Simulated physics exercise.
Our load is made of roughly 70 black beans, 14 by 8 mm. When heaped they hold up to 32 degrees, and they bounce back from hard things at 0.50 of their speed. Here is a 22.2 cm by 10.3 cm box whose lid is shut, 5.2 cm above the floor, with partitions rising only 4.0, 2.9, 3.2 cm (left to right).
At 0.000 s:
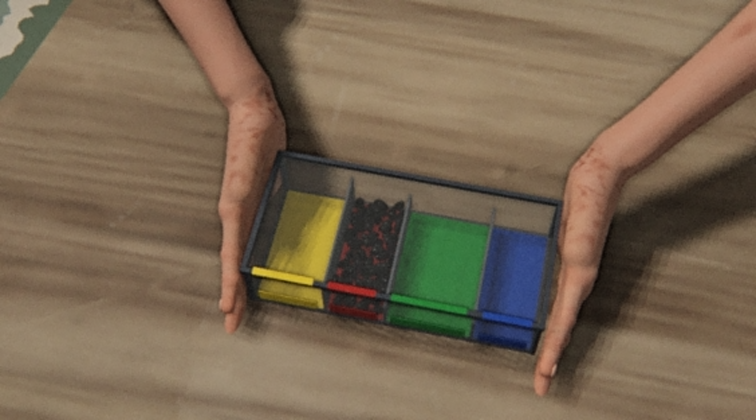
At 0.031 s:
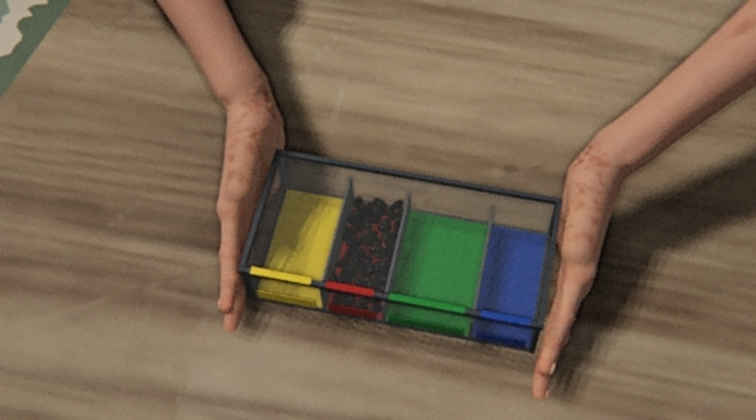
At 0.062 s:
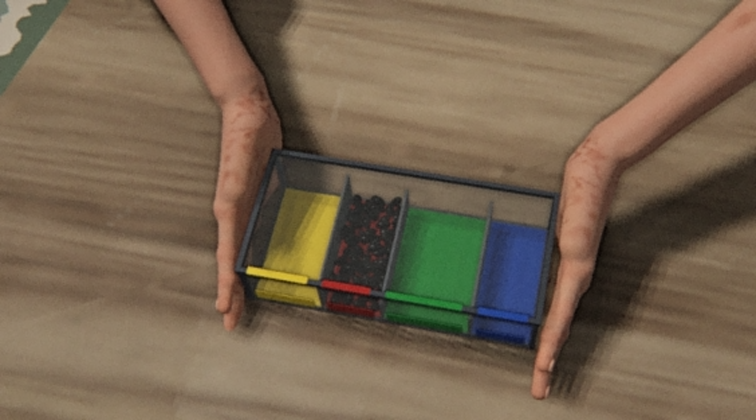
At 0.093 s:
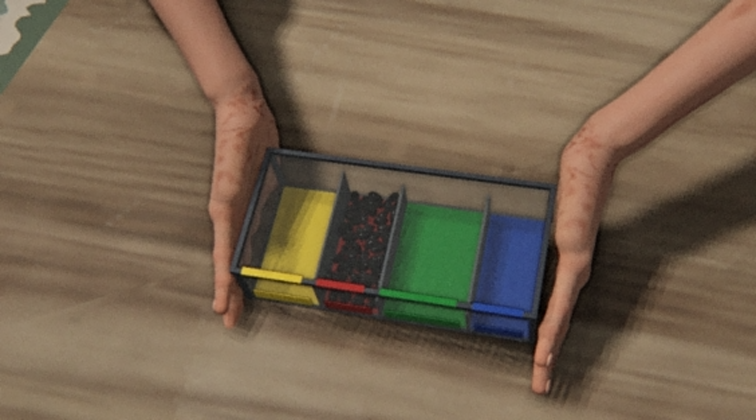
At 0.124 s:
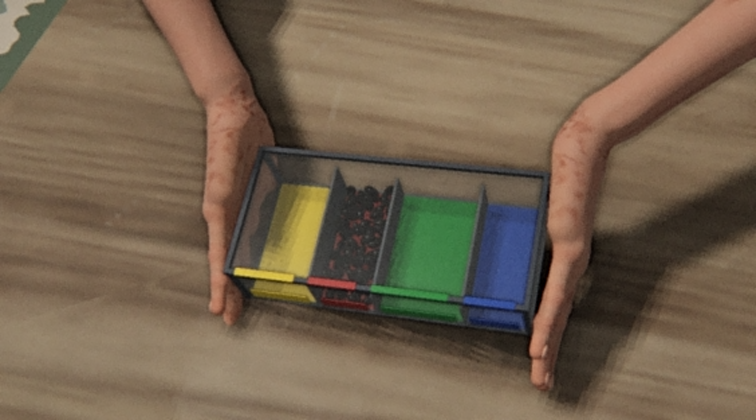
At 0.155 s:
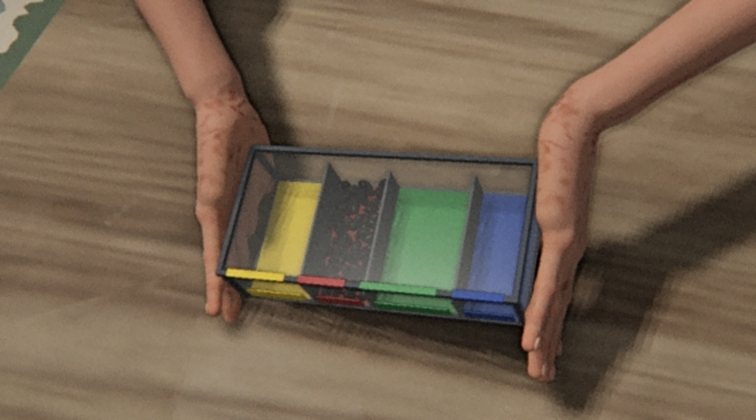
Two hands held a clear box with yellow, red, green and blue sections and gradually tilted it while shifting it slightly left, and the dark beans stayed bunched in the red section.
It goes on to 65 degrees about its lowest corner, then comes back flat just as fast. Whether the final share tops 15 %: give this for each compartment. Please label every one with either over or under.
Labels - red: Over; blue: Under; green: Under; yellow: Under.
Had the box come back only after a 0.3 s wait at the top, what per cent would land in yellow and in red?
In that case yellow 0; red 100.
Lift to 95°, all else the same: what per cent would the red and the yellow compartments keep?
Red 75 %, yellow 25 %.
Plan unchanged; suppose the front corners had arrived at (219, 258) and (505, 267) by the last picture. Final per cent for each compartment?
Red = 100 %, blue = 0 %, green = 0 %, yellow = 0 %.
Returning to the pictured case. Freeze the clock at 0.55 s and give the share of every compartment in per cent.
Shares - red: 100; blue: 0; green: 0; yellow: 0.
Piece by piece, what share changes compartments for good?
Around 0 in a hundred.
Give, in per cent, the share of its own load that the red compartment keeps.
Share retained: Approx. 100 %.
After 0.55 s, tilt 64 degrees; red 100 %.
After 0.81 s, tilt 26 degrees; red 100 %.
After 1.18 s, tilt 0 degrees; red 100 %.
At rest (1.6 s), red 100 %, blue 0 %, green 0 %, yellow 0 %.
